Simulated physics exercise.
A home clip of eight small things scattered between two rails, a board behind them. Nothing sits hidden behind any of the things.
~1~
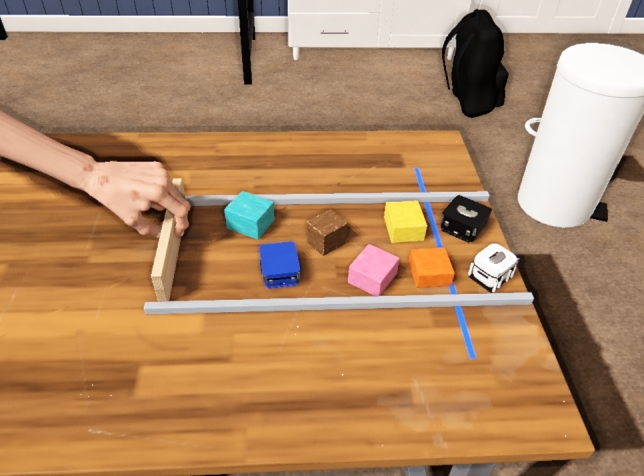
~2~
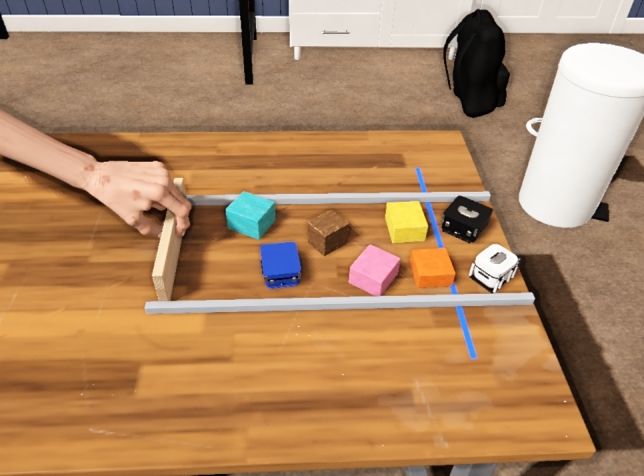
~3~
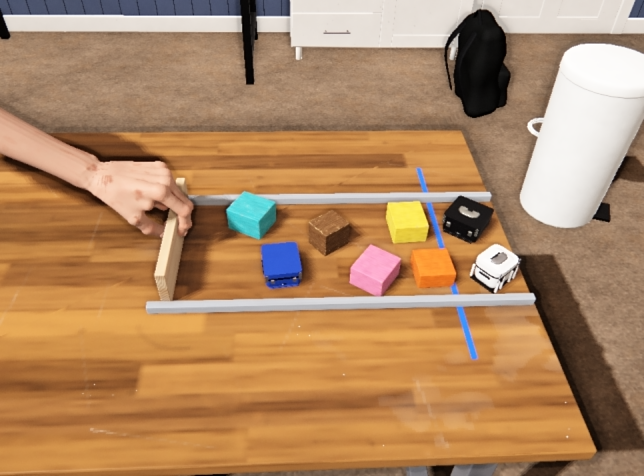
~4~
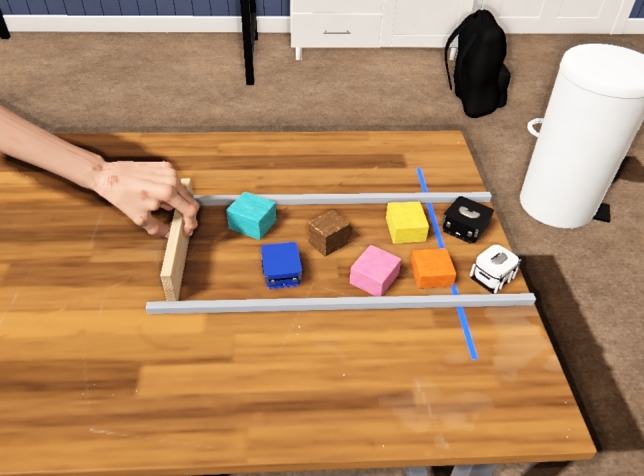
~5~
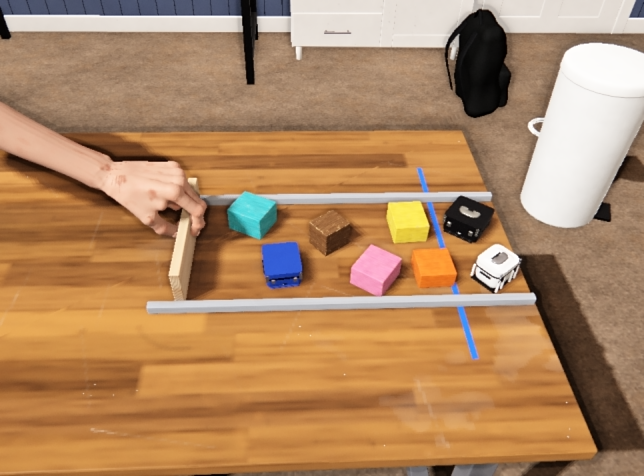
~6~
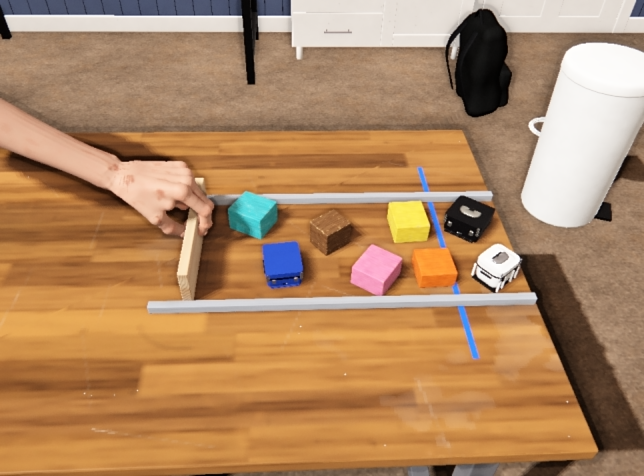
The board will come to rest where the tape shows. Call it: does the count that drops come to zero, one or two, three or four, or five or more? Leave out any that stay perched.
It comes to three or four.
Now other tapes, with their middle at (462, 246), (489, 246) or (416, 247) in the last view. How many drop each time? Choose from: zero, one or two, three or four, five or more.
Going through the tapes in order, the count is either three or four, then 5 or more, then 1 or 2.
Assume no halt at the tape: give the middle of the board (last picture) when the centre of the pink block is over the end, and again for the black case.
About (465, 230), and about (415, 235) for the other.
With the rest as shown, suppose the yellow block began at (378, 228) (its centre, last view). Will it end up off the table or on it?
Starting there, it remains in the end.
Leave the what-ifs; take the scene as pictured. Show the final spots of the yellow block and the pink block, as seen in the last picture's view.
In the last picture the first middle sits at (492, 222) and the other at (503, 260).
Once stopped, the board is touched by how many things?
Contact count: 3.
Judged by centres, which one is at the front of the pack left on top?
It's the yellow block.
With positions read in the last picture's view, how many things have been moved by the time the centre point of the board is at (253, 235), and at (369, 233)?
One spot: 1. Other spot: 7.
Early on, none off yet; white case at rest near (496, 268); black case at rest near (468, 220); orange block at rest near (434, 267).
A while later, none off yet; white case at rest near (496, 268); black case at rest near (468, 220); orange block moving near (441, 265).
Further along, none off yet; white case leaning well over near (547, 281); black case travelled about its own width near (497, 218); orange block travelled well along near (499, 261).
Finally, the number that fall off is three or four; lost, orange block, black case and white case.
